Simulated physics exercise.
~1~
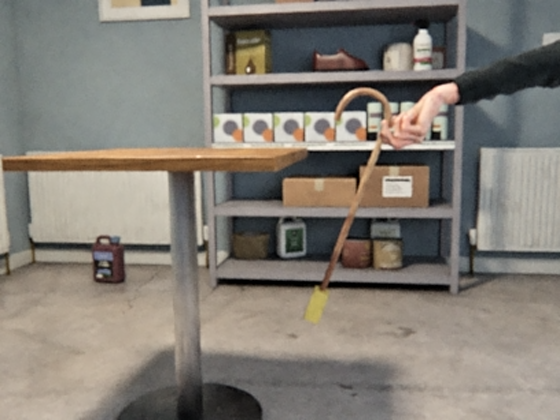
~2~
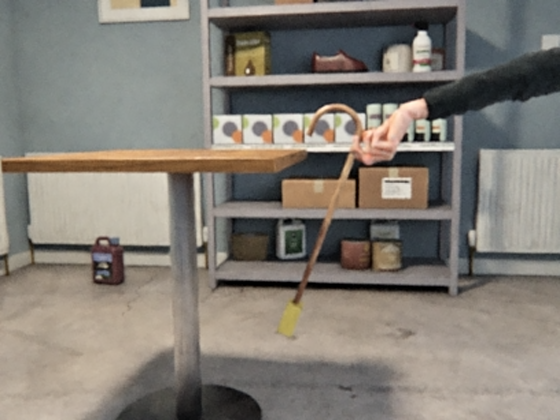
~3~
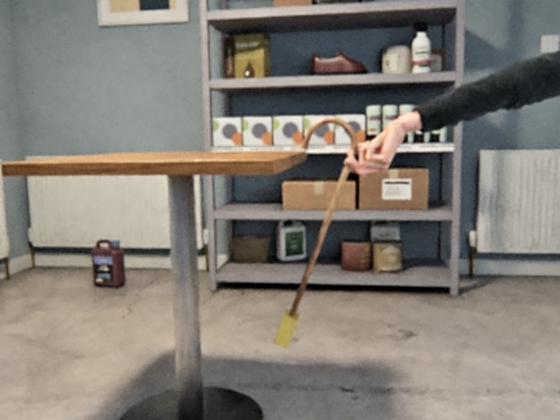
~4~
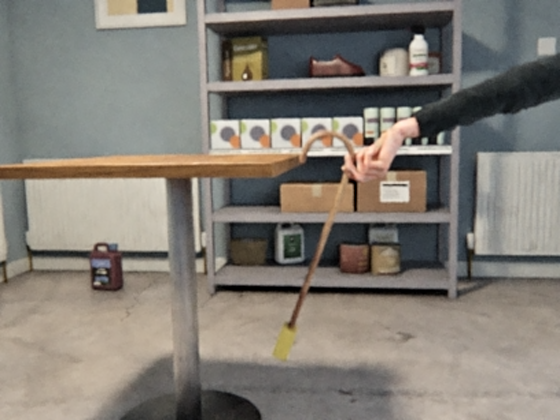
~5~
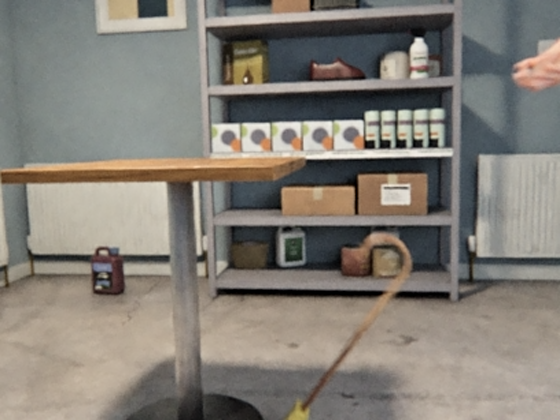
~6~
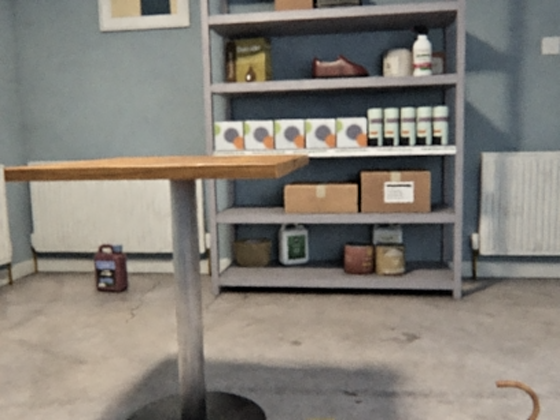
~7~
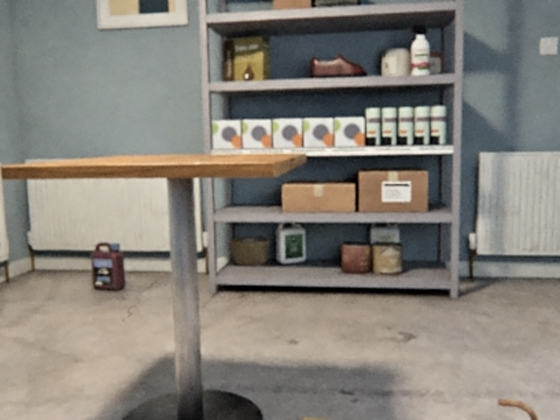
Hooked stick with a yellow end being held at a small table's edge by a hand, then released and falling to the floor.
